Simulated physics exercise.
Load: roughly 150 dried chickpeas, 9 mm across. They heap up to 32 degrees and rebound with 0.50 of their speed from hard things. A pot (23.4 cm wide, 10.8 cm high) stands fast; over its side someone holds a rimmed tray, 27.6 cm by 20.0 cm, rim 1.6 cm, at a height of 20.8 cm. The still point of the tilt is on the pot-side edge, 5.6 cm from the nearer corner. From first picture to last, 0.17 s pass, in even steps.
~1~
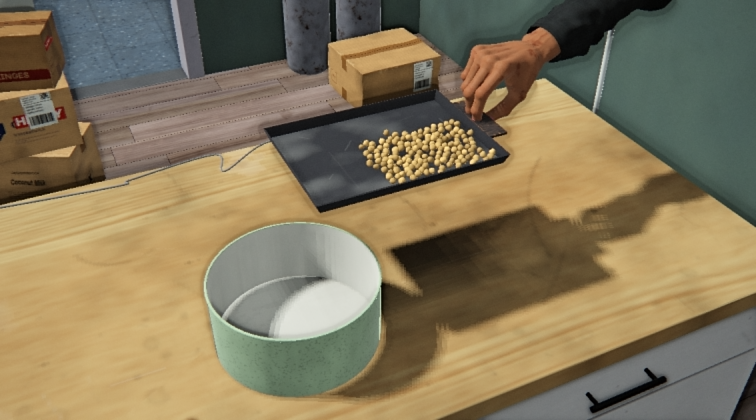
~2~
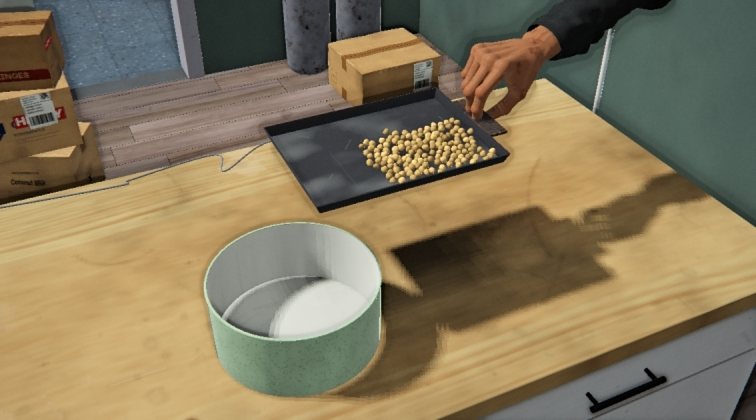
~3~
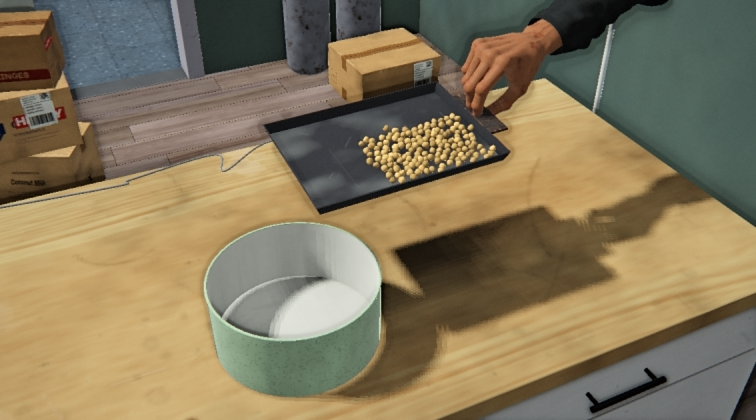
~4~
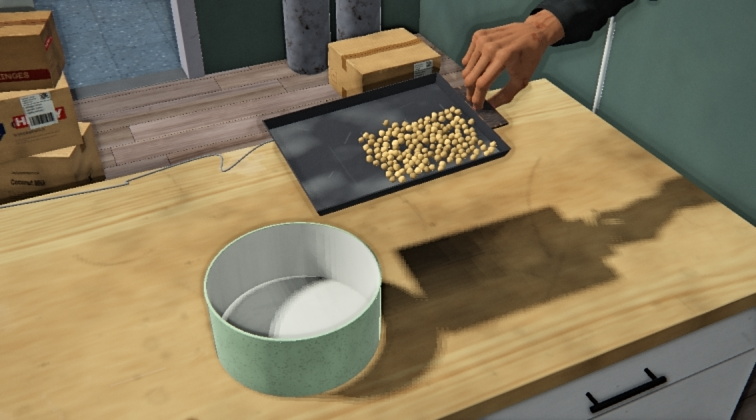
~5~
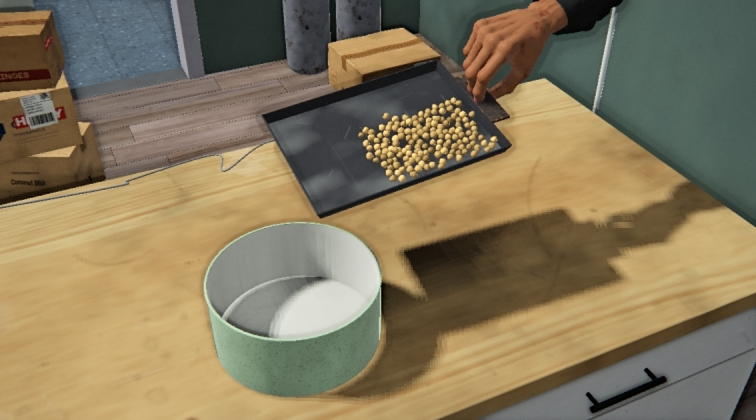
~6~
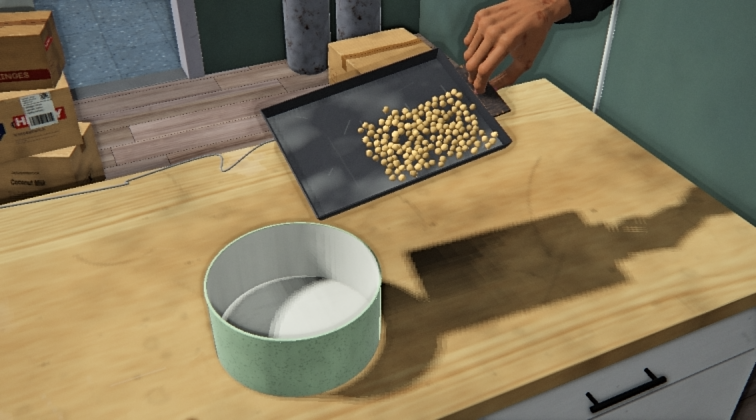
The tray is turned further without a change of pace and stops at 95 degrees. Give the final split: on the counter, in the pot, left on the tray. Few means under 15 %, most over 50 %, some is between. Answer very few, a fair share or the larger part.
On the counter: A fair share; in the pot: The larger part; left on the tray: Very few.
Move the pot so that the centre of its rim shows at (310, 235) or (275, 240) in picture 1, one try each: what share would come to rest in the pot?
About 60 and 40 per cent.
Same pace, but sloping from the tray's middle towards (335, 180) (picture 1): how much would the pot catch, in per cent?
Some 100 per cent.
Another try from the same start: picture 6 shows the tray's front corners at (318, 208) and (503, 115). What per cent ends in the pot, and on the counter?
Pot 100, counter 0.
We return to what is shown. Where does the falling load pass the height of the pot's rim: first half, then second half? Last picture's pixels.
At about (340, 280), then at (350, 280).
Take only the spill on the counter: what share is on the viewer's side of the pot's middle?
Roughly 100 per cent.
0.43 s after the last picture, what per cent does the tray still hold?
Some 80 per cent of the load.
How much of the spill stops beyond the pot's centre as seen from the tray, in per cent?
Roughly 10 per cent.
Then, 0.26 s after the last picture, tilt 56 degrees; the tray holds 100 %, the pot 0 %.
Then, 0.43 s after the last picture, tilt 82 degrees; the tray holds 80 %, the pot 5 %.
Then, 0.72 s after the last picture, tilt 95 degrees; the tray holds 0 %, the pot 75 %.
In the end, counter 25 %, pot 75 %, tray 0 %.
